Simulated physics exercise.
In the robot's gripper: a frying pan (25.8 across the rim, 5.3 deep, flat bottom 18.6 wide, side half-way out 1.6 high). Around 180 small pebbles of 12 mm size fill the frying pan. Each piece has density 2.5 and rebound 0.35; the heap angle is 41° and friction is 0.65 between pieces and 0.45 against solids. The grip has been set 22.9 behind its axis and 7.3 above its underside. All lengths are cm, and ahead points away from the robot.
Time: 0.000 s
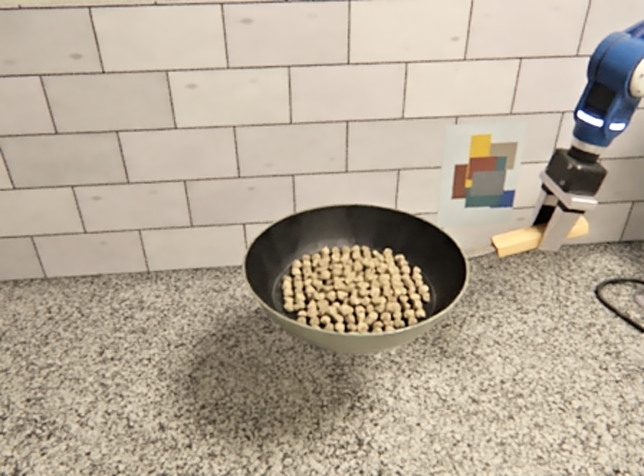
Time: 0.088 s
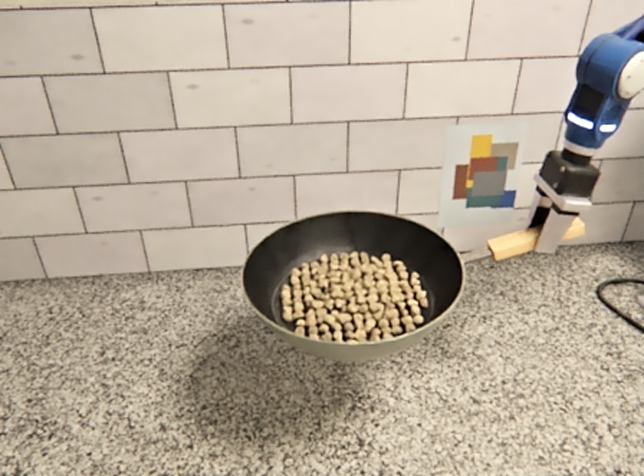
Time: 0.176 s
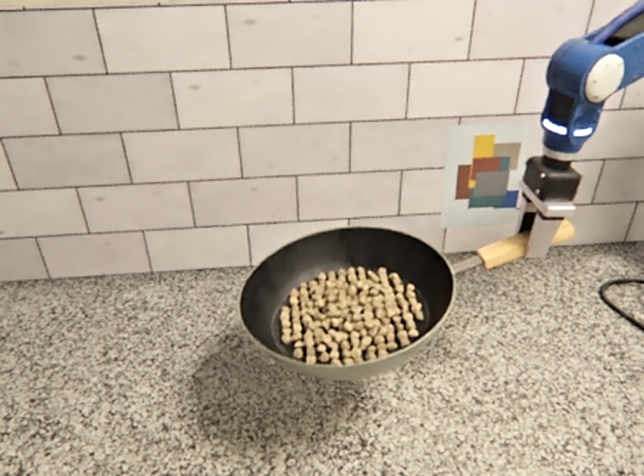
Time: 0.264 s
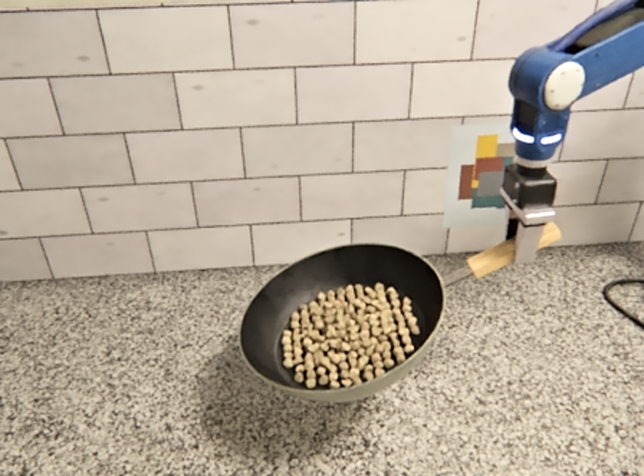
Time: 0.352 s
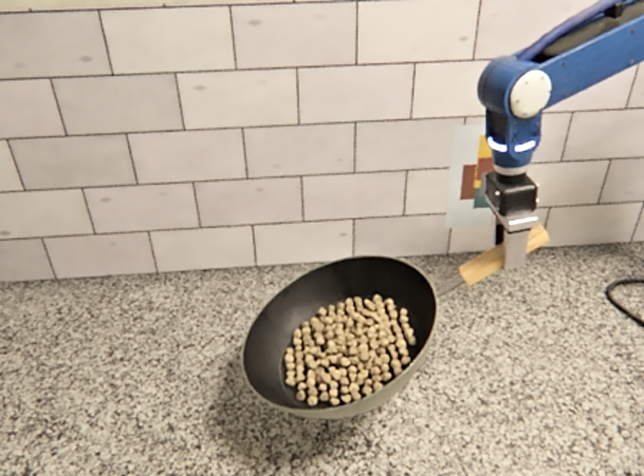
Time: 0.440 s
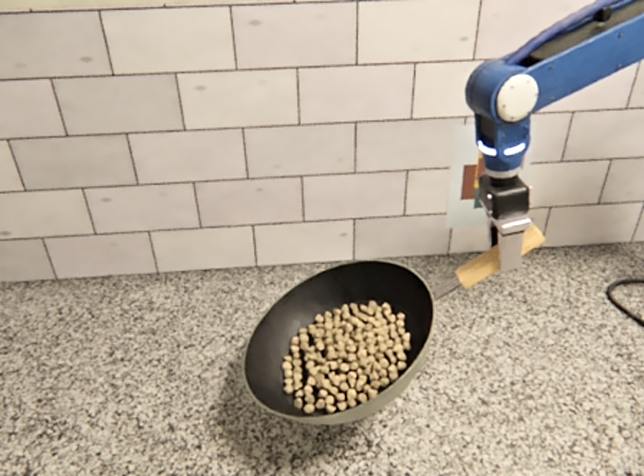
The footage shows a blue robot arm gripping the wooden handle of a dark frying pan filled with small tan pebbles above a speckled countertop, moving the handle leftward while the pan lowers slightly and tilts gradually.
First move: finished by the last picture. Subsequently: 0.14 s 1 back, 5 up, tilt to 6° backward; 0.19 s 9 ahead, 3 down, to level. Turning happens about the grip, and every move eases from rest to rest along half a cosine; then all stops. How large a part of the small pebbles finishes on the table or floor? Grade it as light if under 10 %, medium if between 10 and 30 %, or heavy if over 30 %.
Grade: Medium, between 10 and 30 %.
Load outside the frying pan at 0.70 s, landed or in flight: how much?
Roughly 85 % by that time.
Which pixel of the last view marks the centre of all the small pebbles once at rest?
Their centre ends up roughly at (209, 301) in the final picture.
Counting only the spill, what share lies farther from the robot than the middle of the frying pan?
Around 100 per cent.
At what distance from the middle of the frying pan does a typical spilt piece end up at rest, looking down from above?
24 cm or so.
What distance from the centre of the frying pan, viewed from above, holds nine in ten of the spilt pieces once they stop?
Distance from centre: Approx. 35 cm.
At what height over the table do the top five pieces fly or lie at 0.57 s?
Roughly 32 centimetres.
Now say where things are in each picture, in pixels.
The first picture shows the frying pan middle at (354, 278), level; upper third of the load around (354, 283), from x 285 to 425, top at y 250; 183 in the frying pan.
The second picture shows the frying pan middle at (352, 285), tilted 2° forward; upper third of the load around (367, 290), from x 285 to 425, top at y 255.
The third picture shows the frying pan middle at (347, 303), tilted 8° forward; upper third of the load around (383, 304), from x 285 to 420, top at y 270.
The fourth picture shows the frying pan middle at (344, 323), tilted 14° forward; upper third of the load around (381, 323), from x 285 to 415, top at y 290.
The fifth picture shows the frying pan middle at (343, 338), tilted 20° forward; upper third of the load around (380, 333), from x 290 to 410, top at y 300.
The sixth picture shows the frying pan middle at (343, 344), tilted 22° forward; upper third of the load around (378, 338), from x 285 to 405, top at y 305; 183 in the frying pan.
After 0.57 s, tilted 6° backward, highest piece 32 above the table; 183 in the frying pan.
After 0.70 s, tilted 2° backward, highest piece 47 above the table; 25 in the frying pan, 158 in flight or on a rim.
After 0.97 s, level, highest piece 30 above the table; 153 in the frying pan, 30 in flight or on a rim.
After 2.02 s, level, highest piece 25 above the table; 153 in the frying pan, 30 on the table or floor.
In the end, 153 in the frying pan, 30 on the table or floor. That is 16 % on the table or floor.
